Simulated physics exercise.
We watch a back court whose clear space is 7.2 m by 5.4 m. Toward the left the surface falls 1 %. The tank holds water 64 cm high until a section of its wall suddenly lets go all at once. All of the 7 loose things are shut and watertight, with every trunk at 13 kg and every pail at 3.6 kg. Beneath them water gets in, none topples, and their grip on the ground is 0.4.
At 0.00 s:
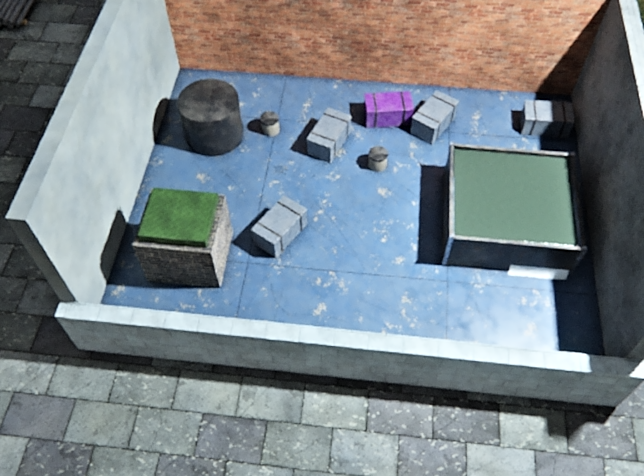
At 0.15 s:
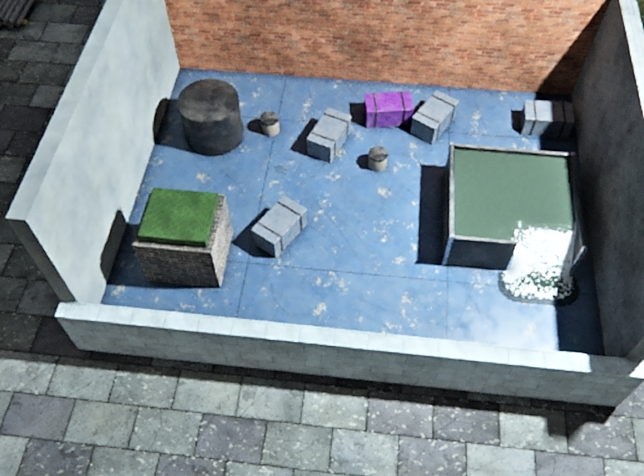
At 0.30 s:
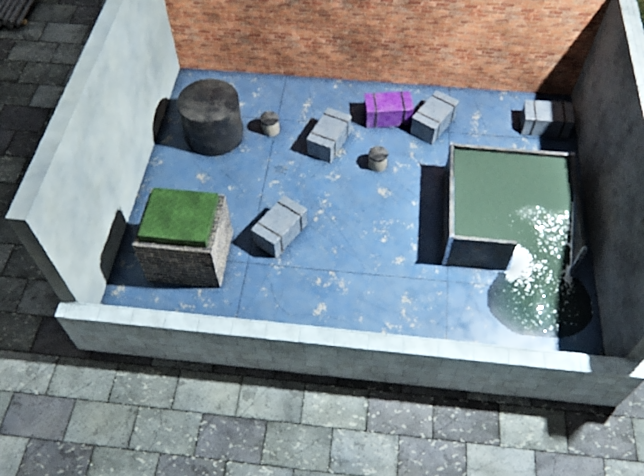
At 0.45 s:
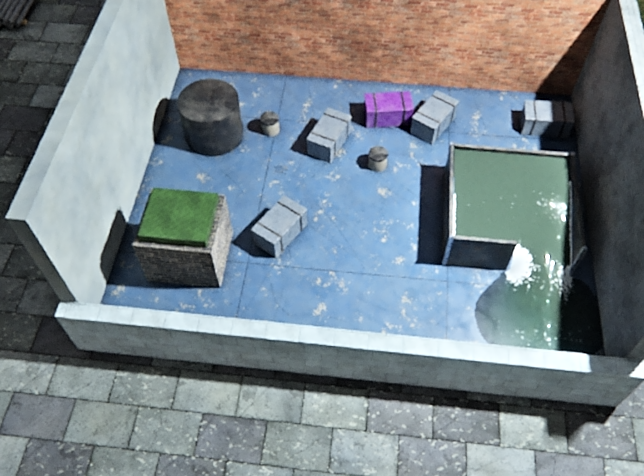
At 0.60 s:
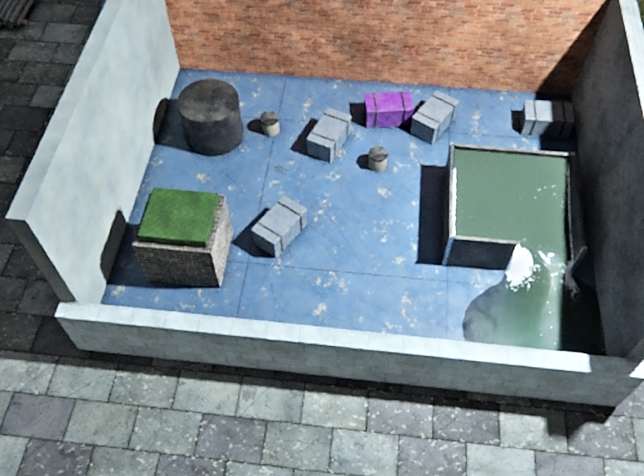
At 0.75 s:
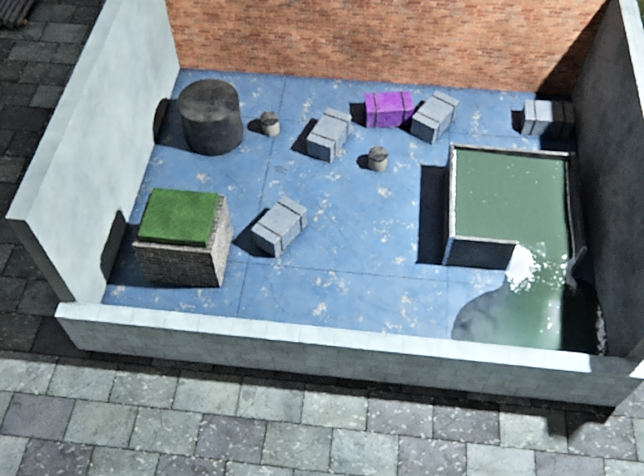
A big tank of green water in a walled yard burst open at its front right corner, and the water splashed out and spread over the blue floor, while the purple trunk and gray boxes stayed put.
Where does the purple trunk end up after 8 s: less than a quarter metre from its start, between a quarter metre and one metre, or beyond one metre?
Chances are it never really leaves its spot.
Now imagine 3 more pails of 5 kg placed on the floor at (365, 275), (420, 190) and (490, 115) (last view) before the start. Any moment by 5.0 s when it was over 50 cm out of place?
Respectively: Greater, smaller, smaller.
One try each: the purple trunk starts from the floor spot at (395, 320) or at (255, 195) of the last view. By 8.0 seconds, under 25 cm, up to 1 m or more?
One try each gives this: It wanders off a long way, then it wanders off a long way.
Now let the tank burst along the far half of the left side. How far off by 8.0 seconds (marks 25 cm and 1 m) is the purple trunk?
Outcome for the purple trunk: It edges some way.
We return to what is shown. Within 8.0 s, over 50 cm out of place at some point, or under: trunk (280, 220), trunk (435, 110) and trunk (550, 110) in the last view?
Taking them in order: Exceeded, fell shy and exceeded.
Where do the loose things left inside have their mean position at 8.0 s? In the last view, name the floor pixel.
The centre sits near (350, 129).
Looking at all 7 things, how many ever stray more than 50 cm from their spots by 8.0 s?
I make it 3.
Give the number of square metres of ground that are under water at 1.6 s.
About 7.5 m2.
After 1.6 s the purple trunk is near (389, 102), 0.0 m from its start, aground; 0 afloat.
After 3.6 s the purple trunk is near (389, 102), 0.0 m from its start, aground; 0 afloat.
After 5.6 s the purple trunk is near (389, 102), 0.0 m from its start, aground; 1 afloat.
After 8.0 s the purple trunk is near (389, 101), 0.0 m from its start, aground; 2 afloat.
